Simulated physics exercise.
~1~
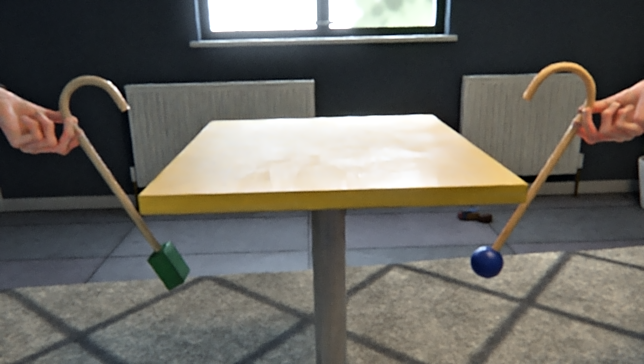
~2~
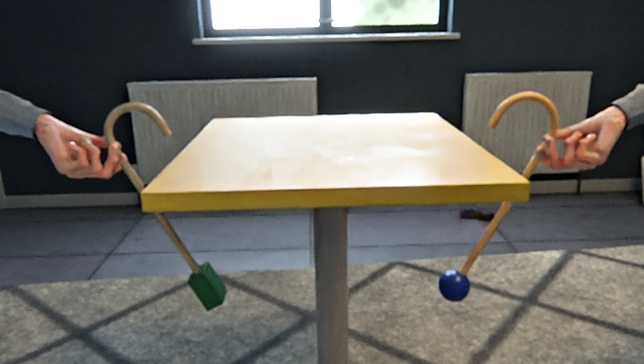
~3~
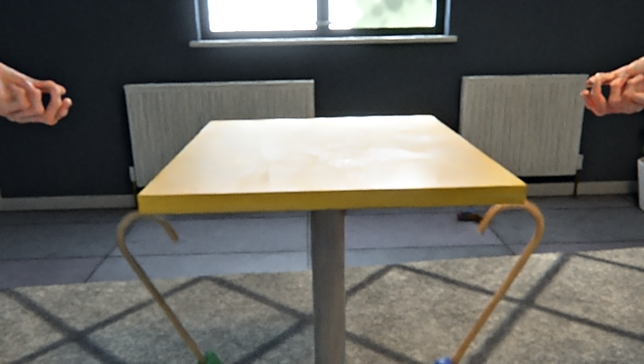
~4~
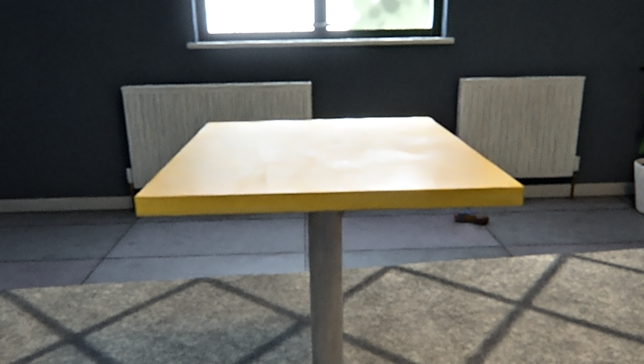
In this clip, two hands hold hooked wooden handles, one with a green block-shaped end and one with a blue ball-shaped end, at opposite sides of a yellow-edged table. They move them inward, then let go, and both objects drop past the edges and out of view.
